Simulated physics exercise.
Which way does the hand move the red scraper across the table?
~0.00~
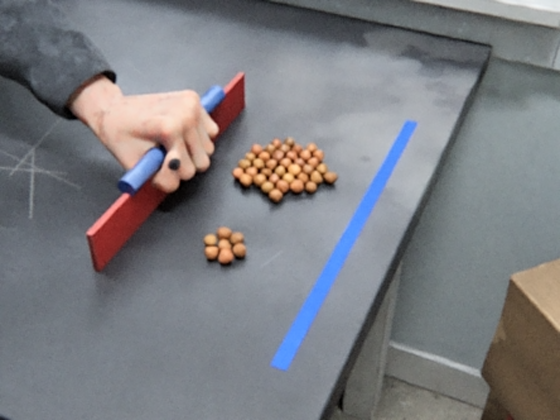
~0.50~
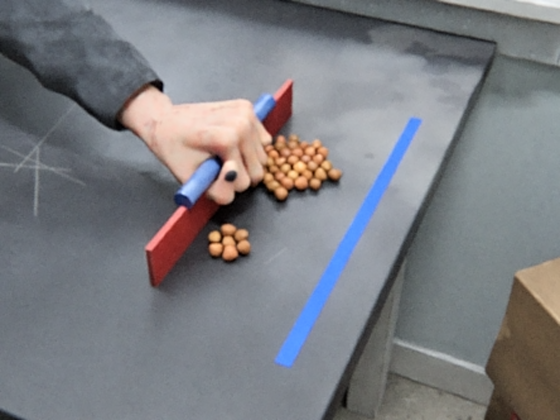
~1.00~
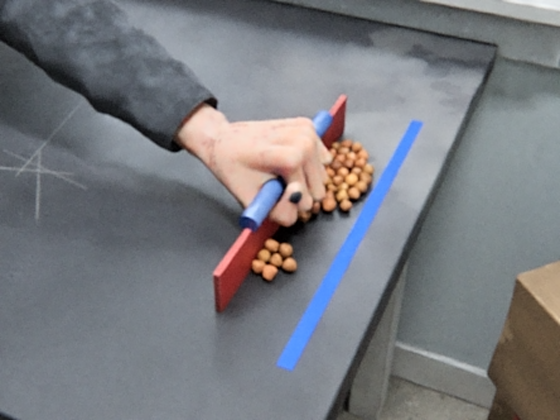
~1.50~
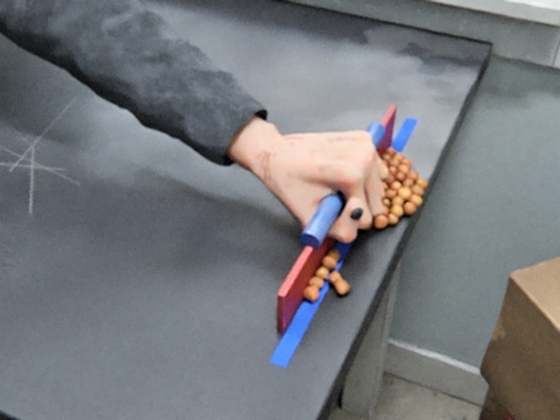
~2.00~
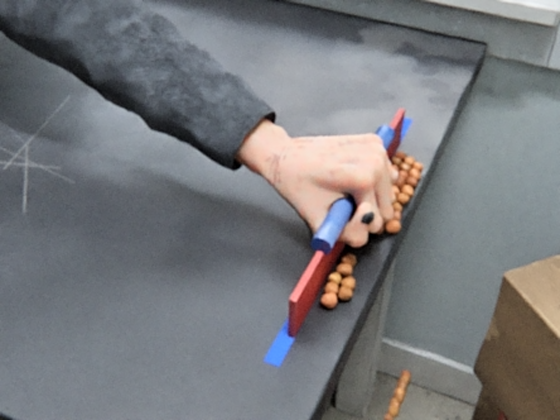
The hand moves the red scraper to the right, toward the blue tape near the table's edge.
On a dark tabletop, a hand pushing small brown balls rightward with a red scraper to blue tape, some spilling off the edge.
